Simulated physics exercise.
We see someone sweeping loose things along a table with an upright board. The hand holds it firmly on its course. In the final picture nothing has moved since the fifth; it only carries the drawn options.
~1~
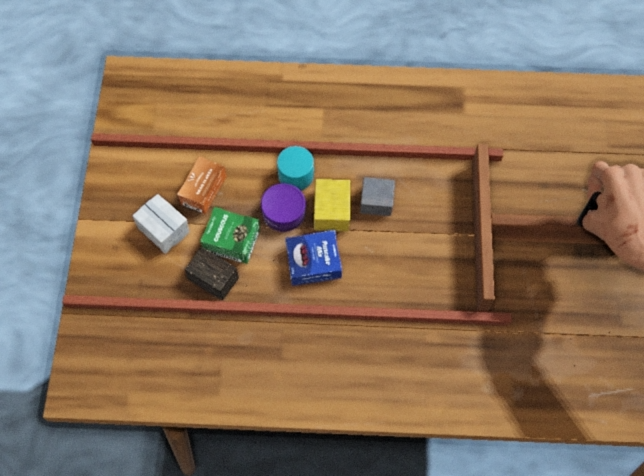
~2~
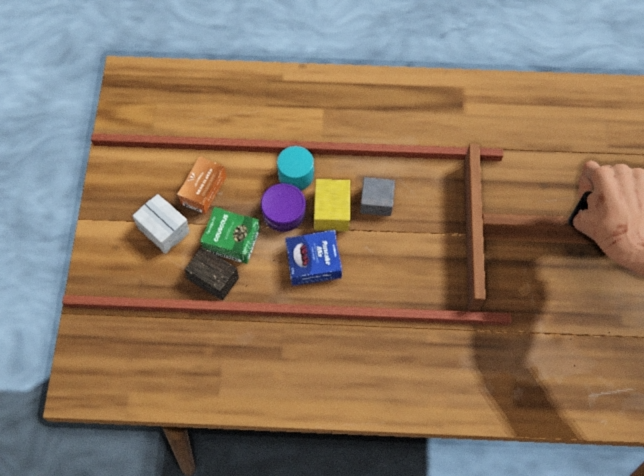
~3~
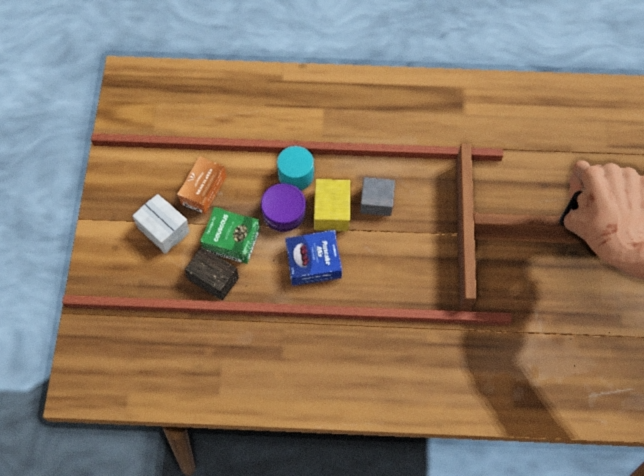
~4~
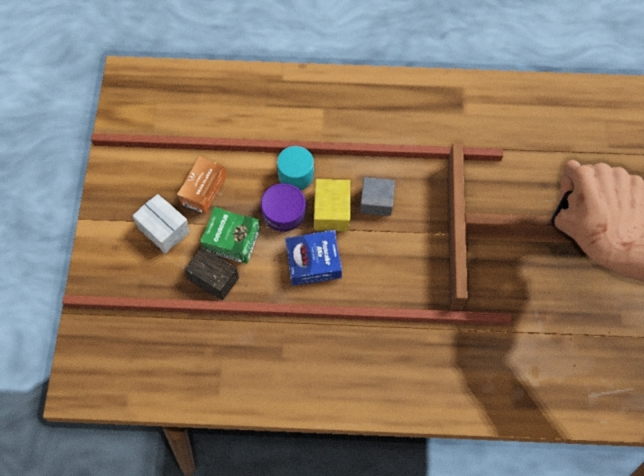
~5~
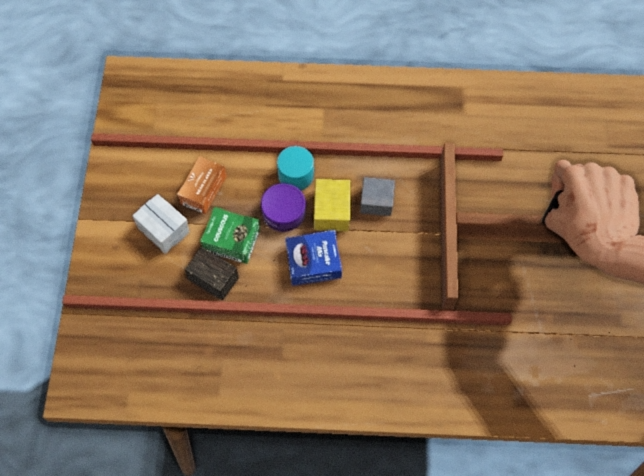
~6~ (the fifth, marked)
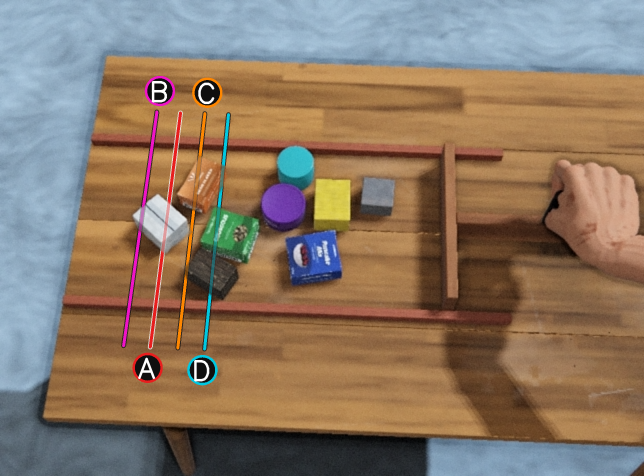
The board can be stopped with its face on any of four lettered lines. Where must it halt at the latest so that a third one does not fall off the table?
Stop at A.
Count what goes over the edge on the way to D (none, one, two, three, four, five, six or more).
By then, none.
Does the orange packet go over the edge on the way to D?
No.
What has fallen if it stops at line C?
The white box.
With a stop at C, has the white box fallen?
Yes.
On the marked copy, A at (166, 223); B at (141, 222); C at (192, 224); D at (217, 225).
Following A. Soon after the start, board (348, 213); grey block (327, 195); purple tub (254, 204).
Later, board (245, 209); white box (118, 219); orange packet (156, 168).
In the end, board (165, 206); white box over the edge; purple tub (78, 198); one fallen.
As for the rest, B drops four; C is within the limit but short; D is within the limit but short.
